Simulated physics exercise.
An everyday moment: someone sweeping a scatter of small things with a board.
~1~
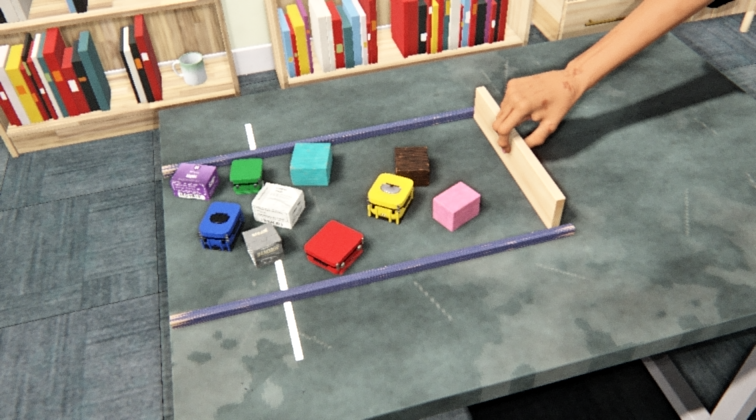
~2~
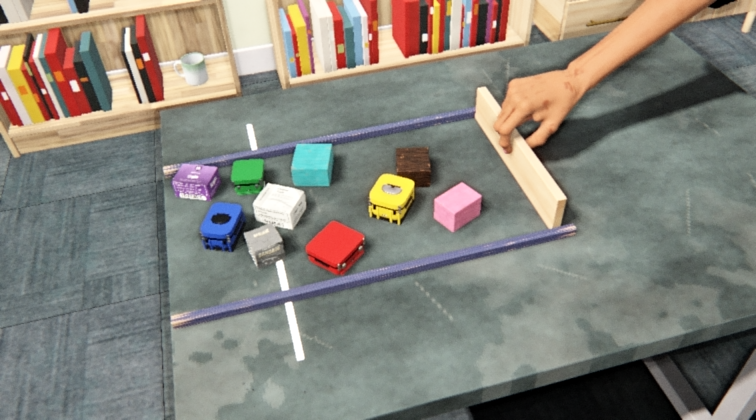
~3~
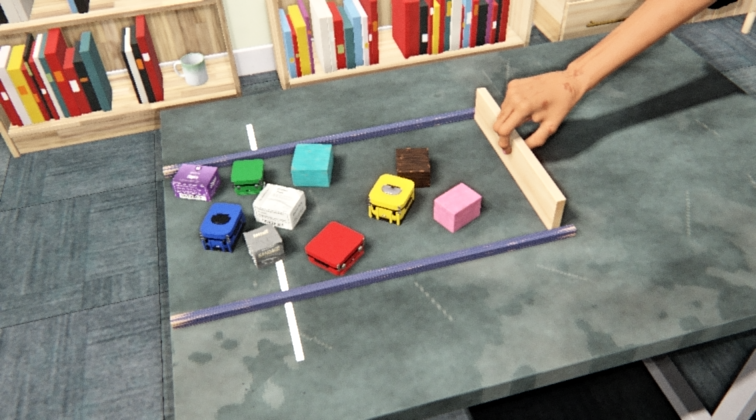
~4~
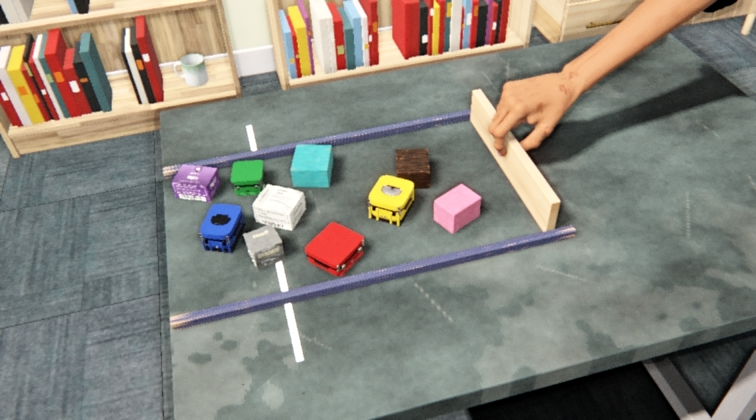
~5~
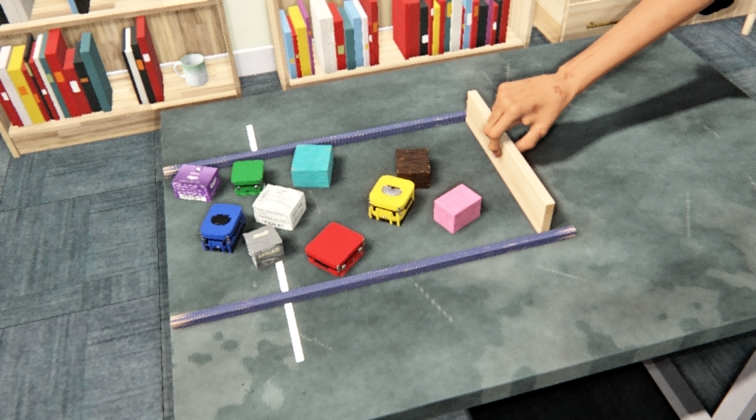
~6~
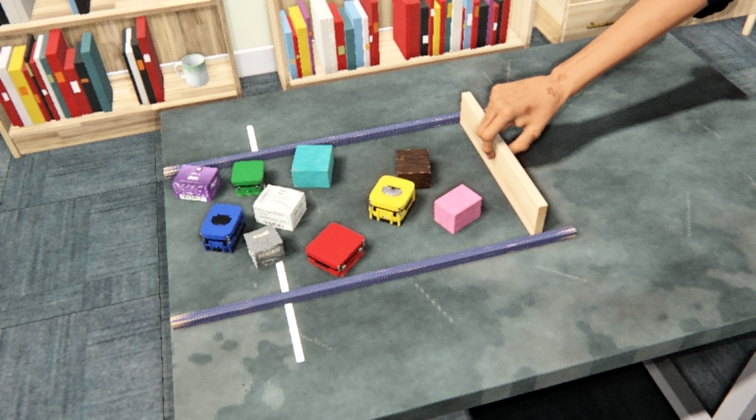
To begin with, a hand holds a wooden board upright at the right end of two blue strips on a dark table, with small colourful boxes and blocks scattered between them. After barely moving at first, the hand slides the board slightly left toward the pink block, while the scattered objects stay essentially still.
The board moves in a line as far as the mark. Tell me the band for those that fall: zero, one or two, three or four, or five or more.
As it turns out, the number that fall off is zero.
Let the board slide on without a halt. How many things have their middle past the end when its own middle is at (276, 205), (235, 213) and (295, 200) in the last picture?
The counts: 0, 2 and 0.
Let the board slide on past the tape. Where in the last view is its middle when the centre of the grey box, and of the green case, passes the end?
For the grey box at (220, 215), for the green case at (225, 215).
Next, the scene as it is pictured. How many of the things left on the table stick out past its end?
The number is 2.
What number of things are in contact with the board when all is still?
The number is 4.
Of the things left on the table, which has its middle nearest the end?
It is the purple box.
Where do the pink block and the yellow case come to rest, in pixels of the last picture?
The pink block stops around (256, 246); the yellow case around (222, 231).
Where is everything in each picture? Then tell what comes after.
The first picture shows purple box (195, 182); blue case (222, 227); green case (248, 177); board (514, 153); tape (269, 220).
The second picture shows blue case (224, 227); red case (336, 249).
The third picture shows green case (249, 178); pink block (458, 207).
The fourth picture shows purple box (196, 183); board (510, 156).
The fifth picture shows blue case (223, 228); turquoise block (313, 166).
The sixth picture shows purple box (197, 183); blue case (224, 229); green case (249, 179); board (499, 159); tape (270, 222).
Soon after, none off yet; purple box at rest near (197, 183); blue case at rest near (224, 229); green case at rest near (249, 179).
After that, none off yet; purple box at rest near (194, 184); blue case moving near (214, 229); green case displaced a little near (234, 177).
In the end, the number that fall off is zero.
